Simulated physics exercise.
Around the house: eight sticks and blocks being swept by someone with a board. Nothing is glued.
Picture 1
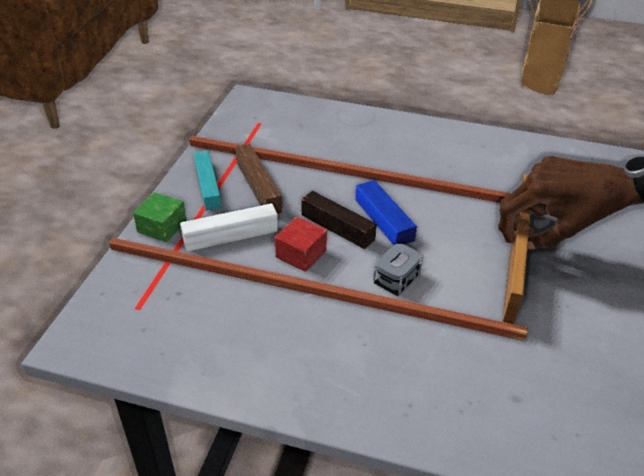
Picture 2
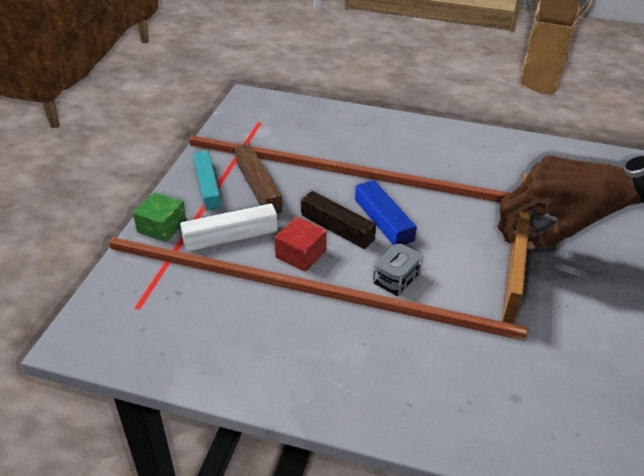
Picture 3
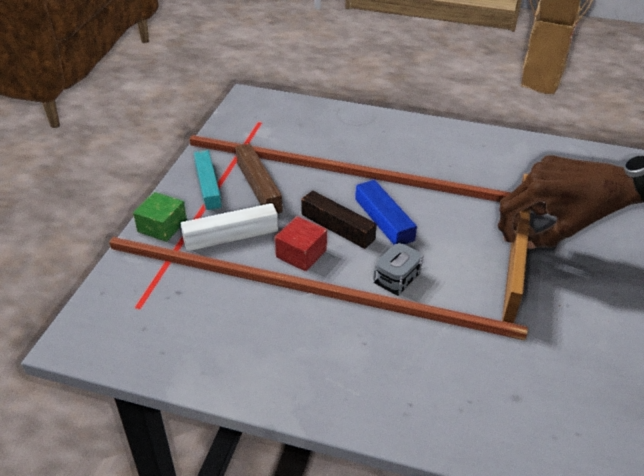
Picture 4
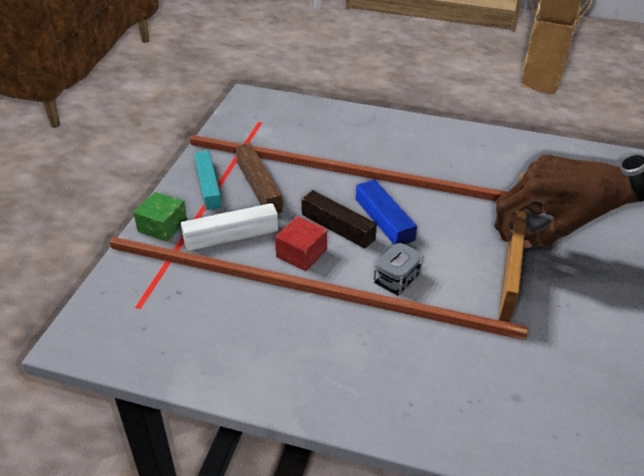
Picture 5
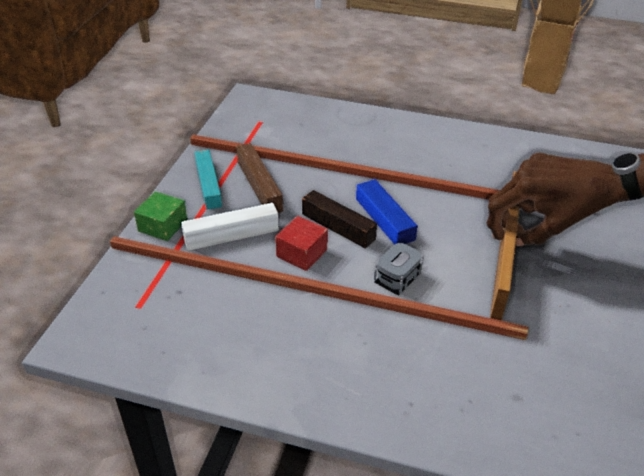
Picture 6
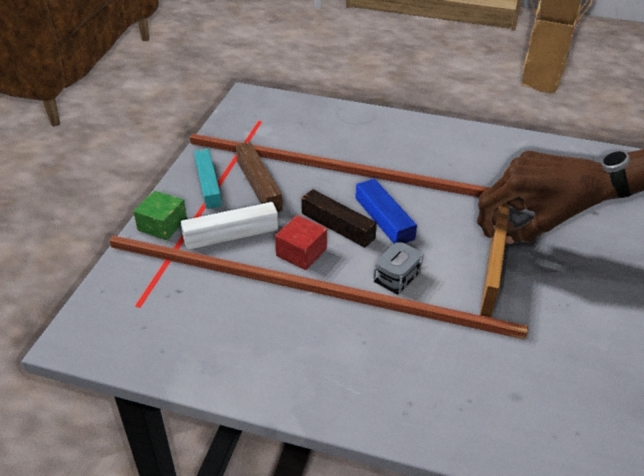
At first, a hand holds a wooden board still at the right end of two reddish-brown rails on a gray table, with colorful blocks and sticks lying between them. Then the hand slides the board a short way left along the rails, while the pieces stay in place, untouched.
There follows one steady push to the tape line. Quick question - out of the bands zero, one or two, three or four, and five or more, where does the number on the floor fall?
In this one, three or four spill over.
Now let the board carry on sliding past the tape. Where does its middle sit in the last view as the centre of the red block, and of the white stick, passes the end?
Middle approx. at (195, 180), then approx. at (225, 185).
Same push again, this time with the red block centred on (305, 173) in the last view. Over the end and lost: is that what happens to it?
In the end it hangs on.
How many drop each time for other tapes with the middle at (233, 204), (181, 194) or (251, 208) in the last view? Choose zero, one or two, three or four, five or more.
Taking the three tapes one at a time, the answers are one to two, then five or more, then none at all.
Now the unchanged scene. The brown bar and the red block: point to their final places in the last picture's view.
In the last picture the brown bar sits around (179, 163) and the red block around (136, 223).
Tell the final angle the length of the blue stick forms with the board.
Near 0 degrees.
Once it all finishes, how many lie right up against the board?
It's 2 of them.
Soon after, none off yet; green block at rest near (161, 215); turquoise bar at rest near (207, 178); brown bar at rest near (258, 177).
After that, none off yet; green block at rest near (161, 215); turquoise bar at rest near (207, 178); brown bar moving near (254, 177).
And then, none off yet; green block displaced about its own width near (138, 203); turquoise bar displaced a little near (191, 178); brown bar displaced a little near (209, 169).
In the end, the number that fall off is three or four; gone, white stick, turquoise bar and green block.
